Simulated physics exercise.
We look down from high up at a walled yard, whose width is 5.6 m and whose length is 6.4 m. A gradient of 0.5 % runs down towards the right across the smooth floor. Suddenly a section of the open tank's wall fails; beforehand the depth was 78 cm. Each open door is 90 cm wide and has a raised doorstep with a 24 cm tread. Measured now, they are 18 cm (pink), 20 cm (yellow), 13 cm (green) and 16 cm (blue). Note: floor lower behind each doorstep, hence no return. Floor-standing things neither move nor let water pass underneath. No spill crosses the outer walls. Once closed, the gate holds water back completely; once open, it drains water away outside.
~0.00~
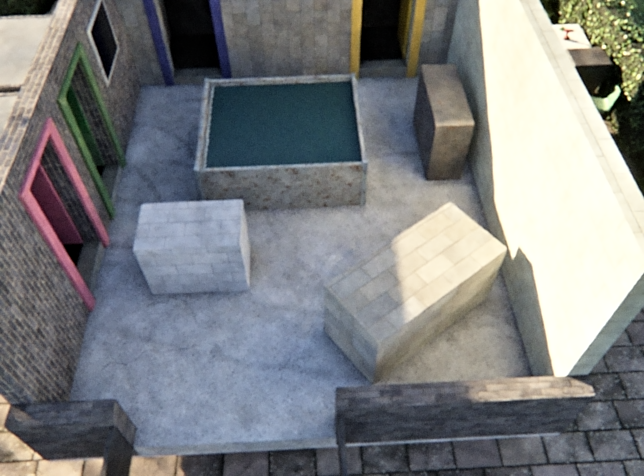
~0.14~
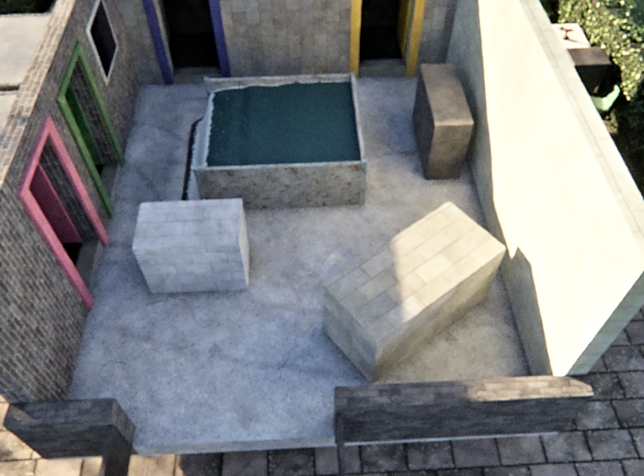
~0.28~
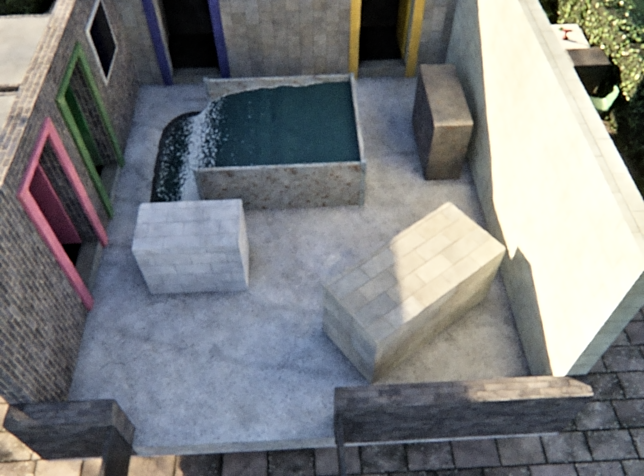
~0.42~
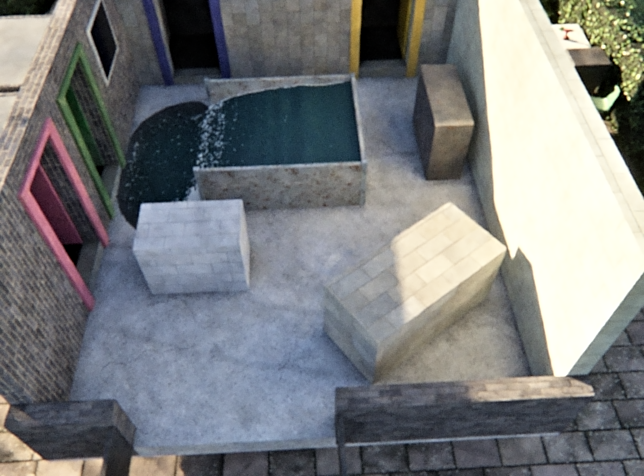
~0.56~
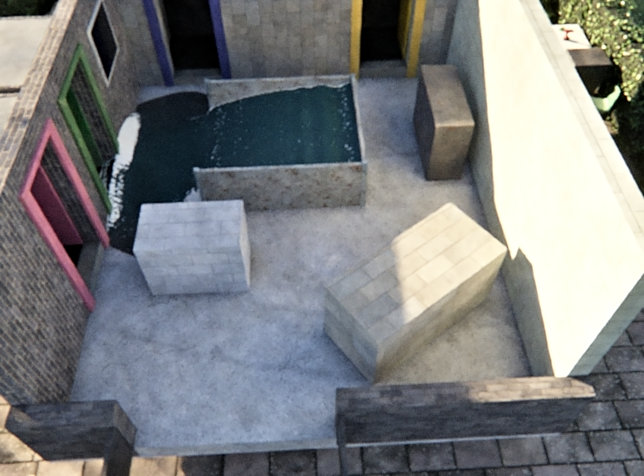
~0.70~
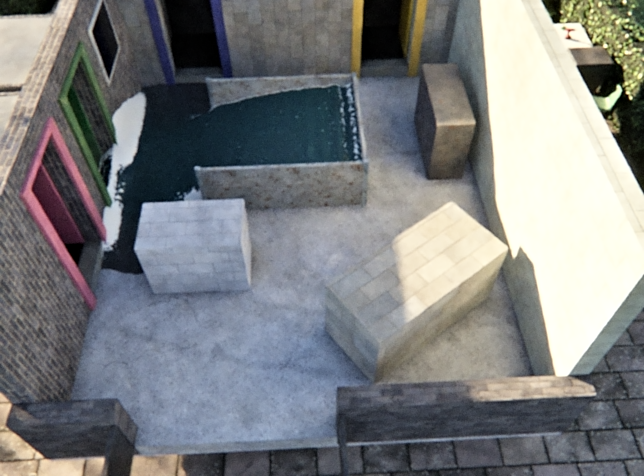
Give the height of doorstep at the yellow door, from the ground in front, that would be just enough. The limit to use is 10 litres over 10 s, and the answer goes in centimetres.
Close to 15 cm.
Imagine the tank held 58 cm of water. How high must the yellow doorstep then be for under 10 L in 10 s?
12.5 cm.
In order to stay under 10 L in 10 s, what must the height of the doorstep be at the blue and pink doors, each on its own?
About 31 cm at blue and about 14.5 cm at pink.
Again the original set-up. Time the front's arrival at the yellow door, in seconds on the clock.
Yellow 2.6 s.
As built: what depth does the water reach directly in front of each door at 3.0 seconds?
Pink door 15 cm, yellow door 4 cm, green door 28 cm, blue door 27 cm.
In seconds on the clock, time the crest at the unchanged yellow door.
It peaks at about 5.5 s.
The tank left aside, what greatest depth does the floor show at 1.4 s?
Close to 60 centimetres.
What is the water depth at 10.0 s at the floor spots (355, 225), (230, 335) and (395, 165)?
Roughly 7, 2 and 5 centimetres.
After 1.4 s water covers 25 % of the floor, deepest (60 cm) near (143, 88); it has not reached the yellow door.
After 3.0 s water covers 50 % of the floor, deepest (36 cm) near (69, 414); 4 cm at the yellow door, 0 litres in over its 20 cm doorstep.
After 10.0 s water covers 95 % of the floor, deepest (17 cm) near (543, 405); 8 cm at the yellow door, 1 litre in over its 20 cm doorstep.
At the yellow door as built, the water arrived by 2.6 s and peaked near 20 cm at 5.4 s.
With a doorstep of 13 cm, 19 litres would have come in within the 10 s; with 17.5 cm, 4 litres. So under 10 litres takes about 15 cm.
